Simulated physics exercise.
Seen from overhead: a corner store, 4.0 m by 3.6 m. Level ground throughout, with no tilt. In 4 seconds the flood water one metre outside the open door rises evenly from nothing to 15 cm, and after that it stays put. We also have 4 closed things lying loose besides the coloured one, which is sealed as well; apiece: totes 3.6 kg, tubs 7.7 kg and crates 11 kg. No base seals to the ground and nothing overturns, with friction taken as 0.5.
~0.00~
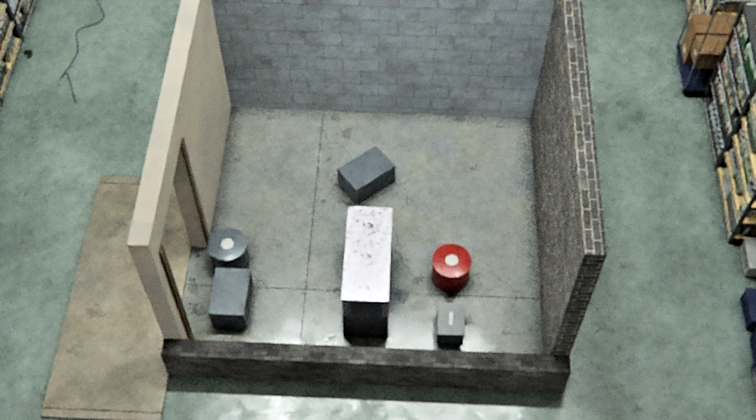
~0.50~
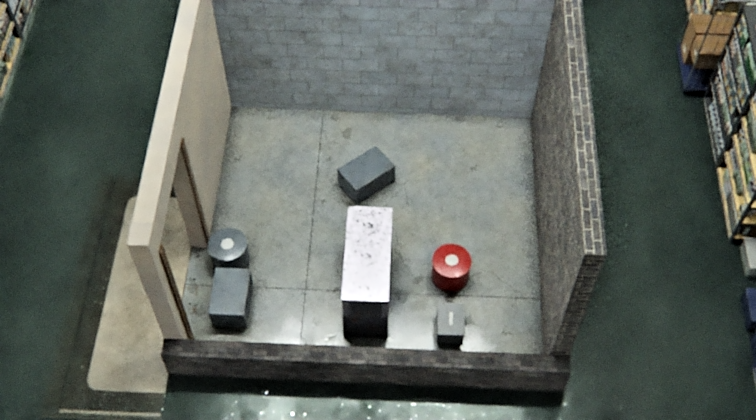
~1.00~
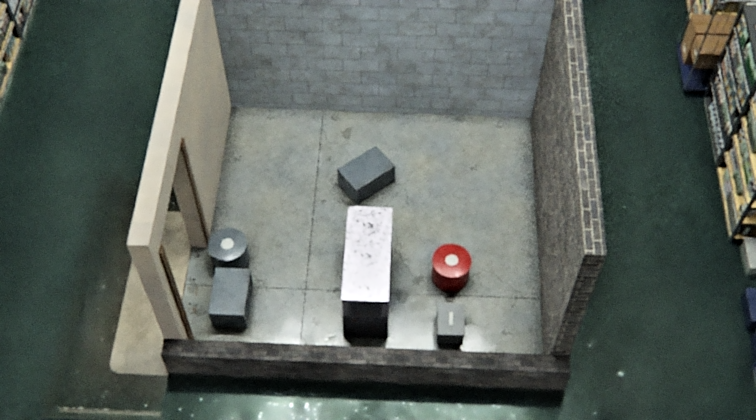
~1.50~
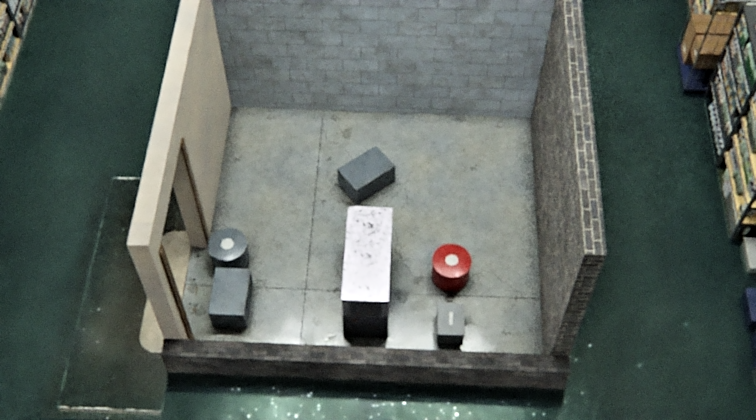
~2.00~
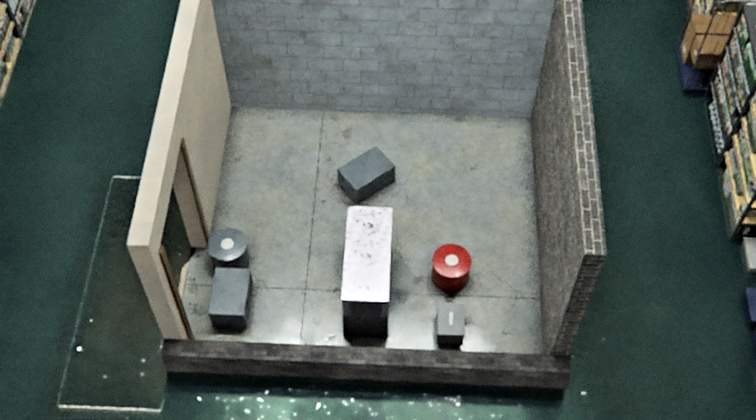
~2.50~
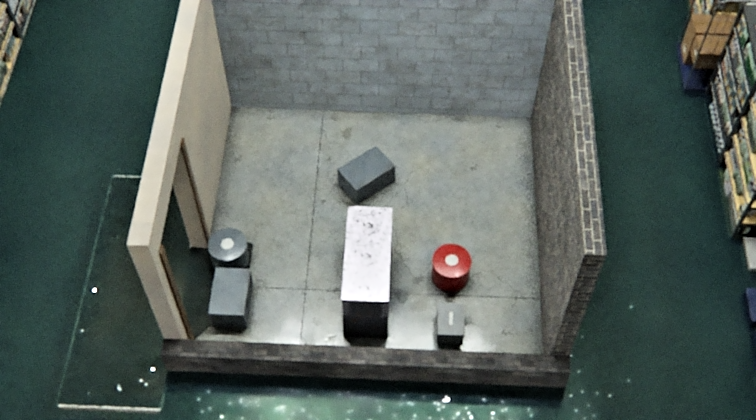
Dark green water surrounds a small, open-topped corner store with a level grey floor, seen from overhead. Inside, a long pale-topped block stands near the front centre, with a red tub and small grey crate to its right, a grey tub and crate at left, and another crate behind. The water spreads over the tan slab outside, shrinking its dry patch towards the left doorway, while the objects and camera stay still.
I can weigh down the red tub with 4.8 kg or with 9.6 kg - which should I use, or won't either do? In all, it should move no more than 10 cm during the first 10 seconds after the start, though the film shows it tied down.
Go with the lighter one.
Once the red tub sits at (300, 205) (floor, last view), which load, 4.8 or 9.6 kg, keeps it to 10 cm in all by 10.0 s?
Note: None OK.
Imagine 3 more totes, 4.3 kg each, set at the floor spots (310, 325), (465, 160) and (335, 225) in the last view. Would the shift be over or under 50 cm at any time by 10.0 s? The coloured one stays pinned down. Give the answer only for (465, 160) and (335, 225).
The first is not as far, the second further.
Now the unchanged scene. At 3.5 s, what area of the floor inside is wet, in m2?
That flooded area is roughly 1.0 m2.
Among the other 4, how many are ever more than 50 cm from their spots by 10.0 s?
I count 3 of them.
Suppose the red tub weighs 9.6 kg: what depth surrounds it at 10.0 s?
2 cm, roughly.
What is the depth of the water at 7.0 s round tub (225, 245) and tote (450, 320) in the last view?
First about 3 cm, second about 2 cm.
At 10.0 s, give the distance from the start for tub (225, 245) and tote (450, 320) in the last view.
Shifts: 80 cm / 80 cm.
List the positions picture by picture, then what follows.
In the first picture, the red tub at (452, 260) rests on the ground; water covers 0.0 m2; 0 of 5 have shifted.
In the second picture, the red tub at (452, 260), on the bottom; water covers 0.0 m2; 0 of 5 have shifted.
In the third picture, the red tub at (452, 260) rests on the ground; 0.0 m2 under water; 0 of 5 have shifted.
In the fourth picture, the red tub at (452, 260), on the bottom; 0.0 m2 under water; 0 of 5 have shifted.
In the fifth picture, the red tub at (452, 260) rests on the ground; 0.0 m2 under water; 0 of 5 have shifted.
In the sixth picture, the red tub at (452, 260), on the bottom; water covers 0.2 m2; 0 of 5 have shifted.
After 3.5 s the red tub would be 0 cm from its start with 4.8 kg and 0 cm from its start with 9.6 kg; 0 cm of water round it then.
After 4.5 s the red tub would be 0 cm from its start with 4.8 kg and 0 cm from its start with 9.6 kg; 0 cm of water round it then.
After 7.0 s the red tub would be 0 cm from its start with 4.8 kg and 0 cm from its start with 9.6 kg; 1 cm of water round it then.
After 10.0 s the red tub would be 0 cm from its start with 4.8 kg and 0 cm from its start with 9.6 kg; 2 cm of water round it then.
